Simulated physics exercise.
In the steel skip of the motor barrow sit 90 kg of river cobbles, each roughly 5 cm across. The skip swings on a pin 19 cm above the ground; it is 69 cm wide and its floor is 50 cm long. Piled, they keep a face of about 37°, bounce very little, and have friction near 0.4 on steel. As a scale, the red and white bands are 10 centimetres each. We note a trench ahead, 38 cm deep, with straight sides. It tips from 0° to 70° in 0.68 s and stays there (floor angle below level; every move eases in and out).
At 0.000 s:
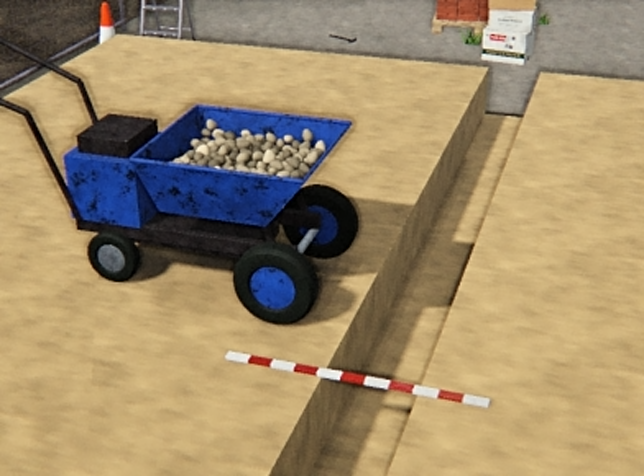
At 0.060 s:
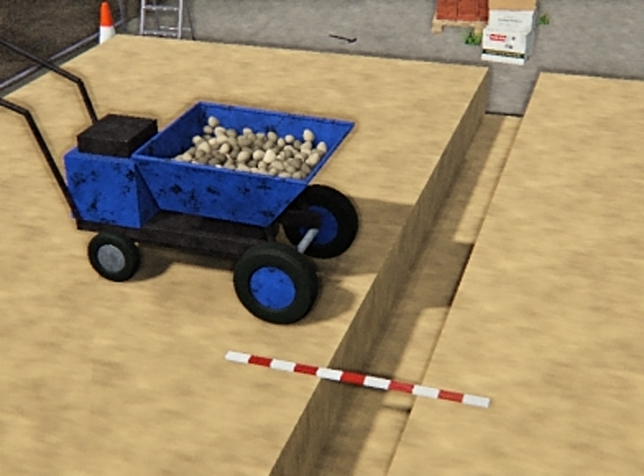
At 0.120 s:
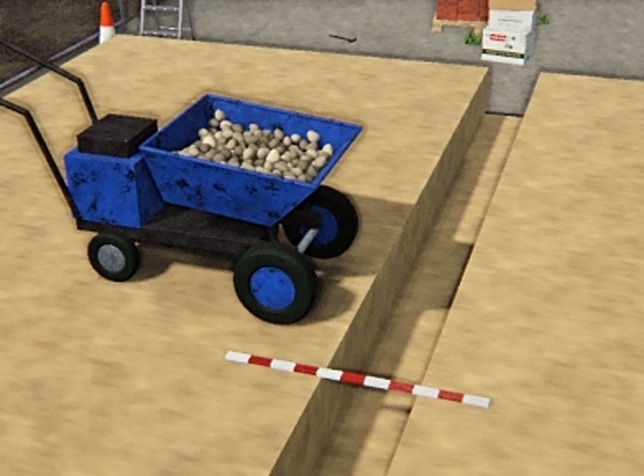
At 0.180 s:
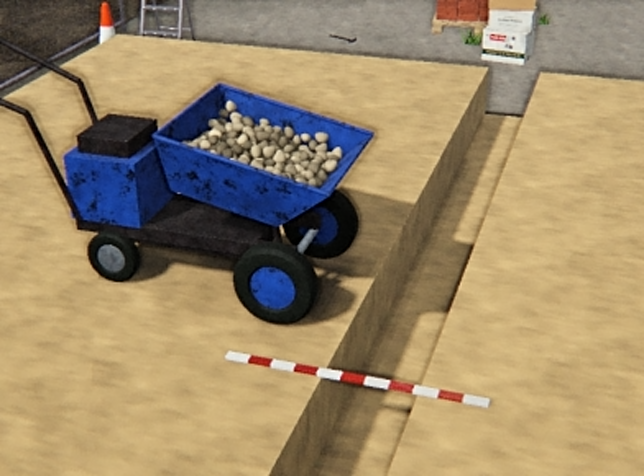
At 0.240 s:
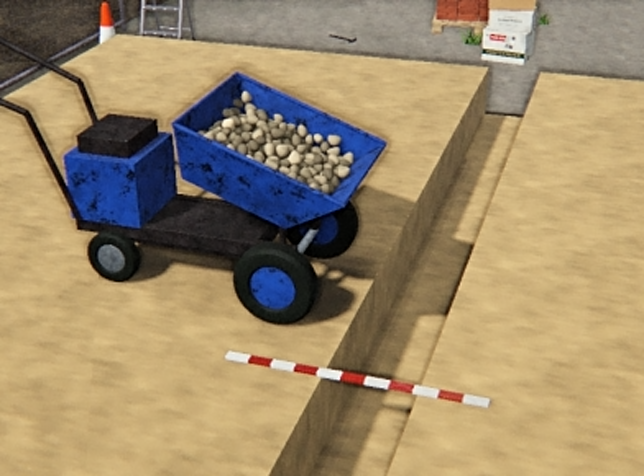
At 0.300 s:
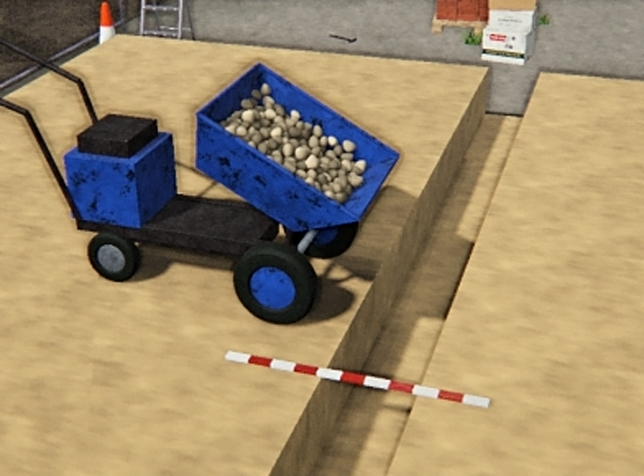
A blue skip full of pale, rounded stones tilts on a small motor barrow standing on sandy ground, seen from above at an angle by a still camera. The barrow has black handles at left, a straight-sided trench runs along its right, a red-and-white pole lies across it, and an orange cone stands behind. Slowly, then faster, the skip's rear rises and its front lip swings rightward and down, carrying the stones, while the wheels stay put.
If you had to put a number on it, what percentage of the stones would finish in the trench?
I'd put it at about 39 percent.
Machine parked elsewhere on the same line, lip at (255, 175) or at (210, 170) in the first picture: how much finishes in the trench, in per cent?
I'd expect close to 90 per cent at the first and 85 per cent at the second.
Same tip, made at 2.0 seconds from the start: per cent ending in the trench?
My guess is near 70 percent.
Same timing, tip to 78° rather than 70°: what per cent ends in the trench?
In that case around 40 percent.
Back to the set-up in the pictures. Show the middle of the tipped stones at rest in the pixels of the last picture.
Somewhere near pixel (478, 310).
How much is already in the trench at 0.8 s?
Some 10 per cent.
After 0.5 s the floor is at 59°; 100 % in the skip; the foremost stones are at (386, 242).
After 0.8 s the floor is at 70°; 73 % in the skip, 12 % in the trench, 15 % past the trench; the foremost stones are at (477, 322).
After 1.1 s the floor is at 70°; 19 % in the skip, 21 % in the trench, 60 % past the trench; the foremost stones are at (639, 327).
After 3.1 s the floor is at 70°; 0 % in the skip, 39 % in the trench, 61 % past the trench; the foremost stones are past the picture's edge.
